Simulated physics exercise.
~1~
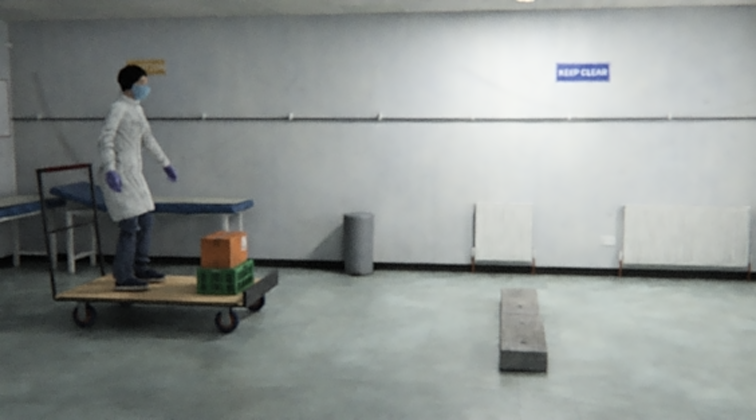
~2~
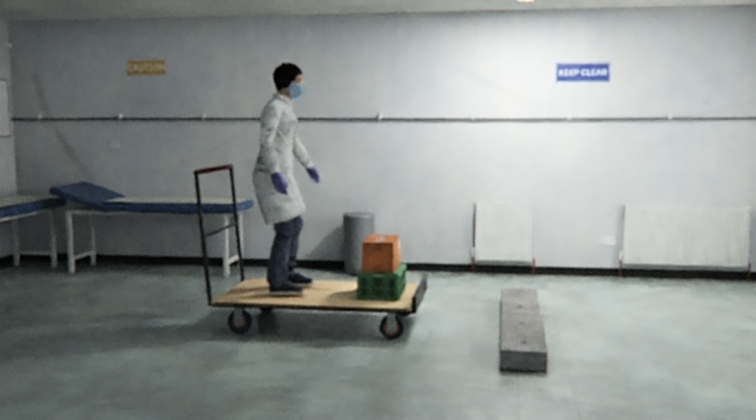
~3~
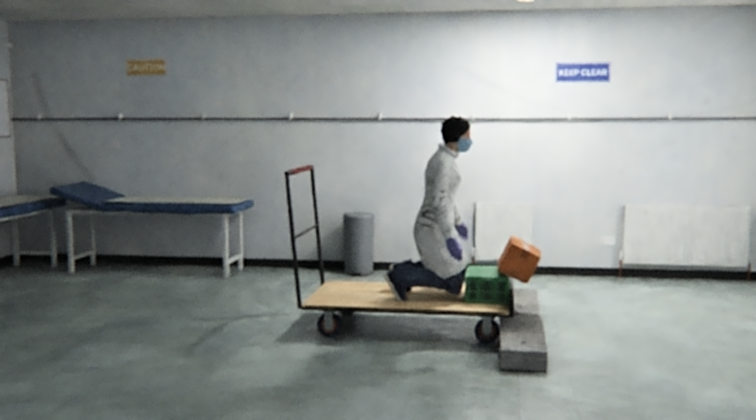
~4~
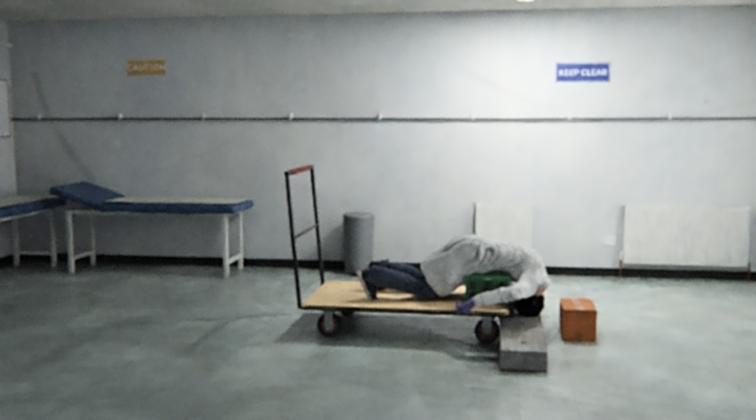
A masked person riding a cart hits a beam and slumps forward as an orange box tumbles off.
